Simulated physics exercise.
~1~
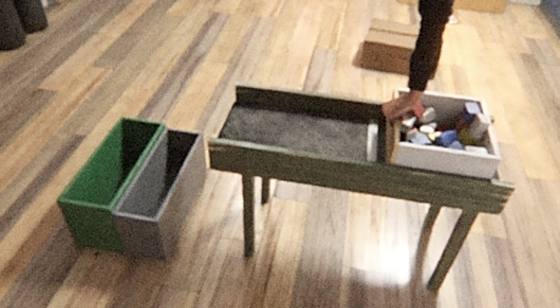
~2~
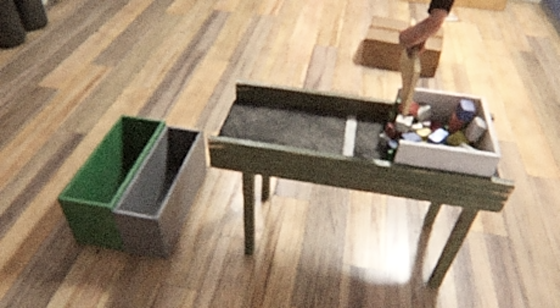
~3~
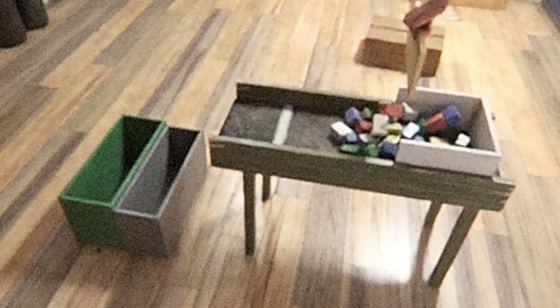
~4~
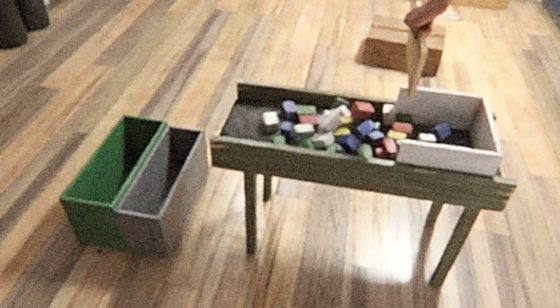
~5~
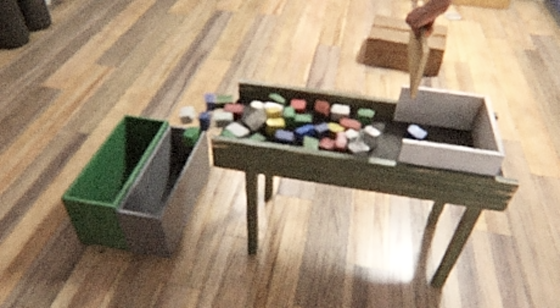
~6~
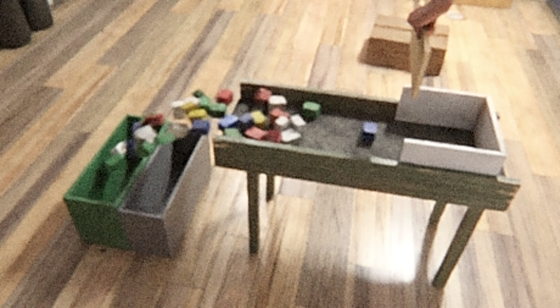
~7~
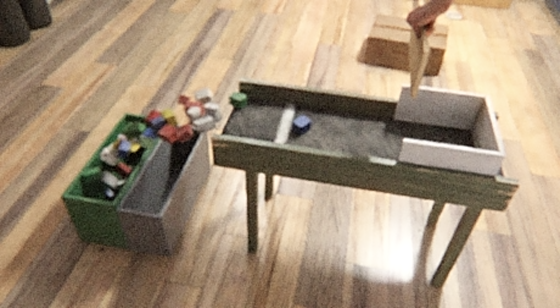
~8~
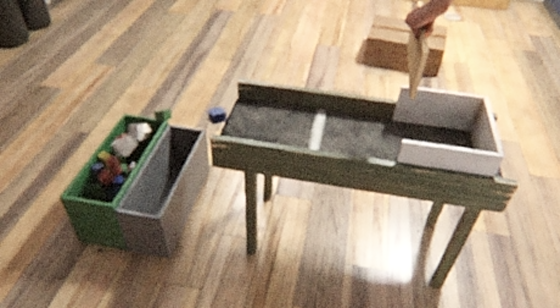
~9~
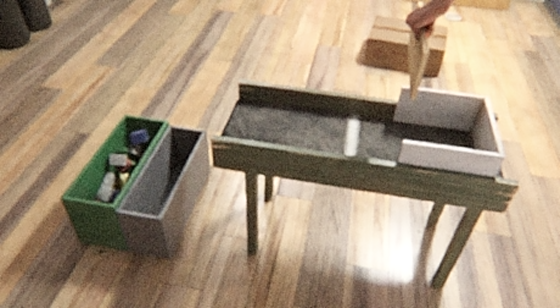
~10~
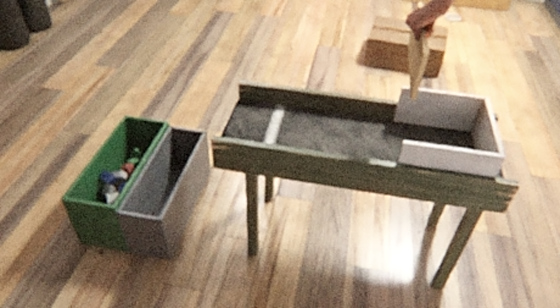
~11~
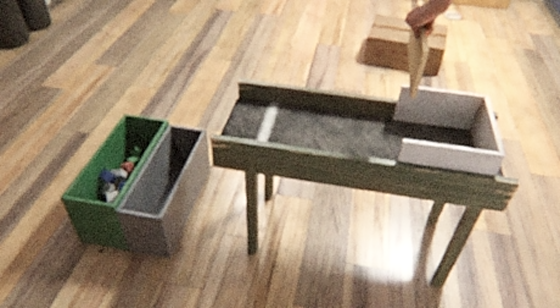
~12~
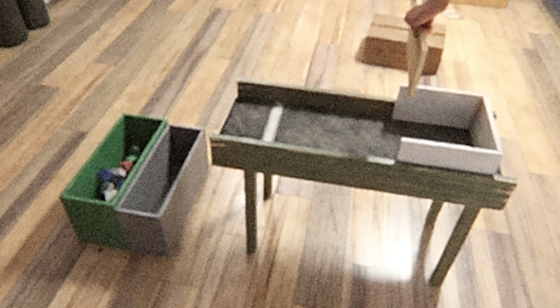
Small coloured blocks lie heaped in a white, open-topped pen at the right end of a raised belt on legs, where a hand reaches in from above. The hand lifts a wooden gate and holds it up, and the blocks begin to slide left out of the pen. They spread along the dark belt in a loose, tumbling crowd as its white stripe travels with them. Reaching the left end, they fly off in a stream, passing over the near grey tote. They drop into the green tote beyond, leaving the belt, pen and grey tote looking empty.
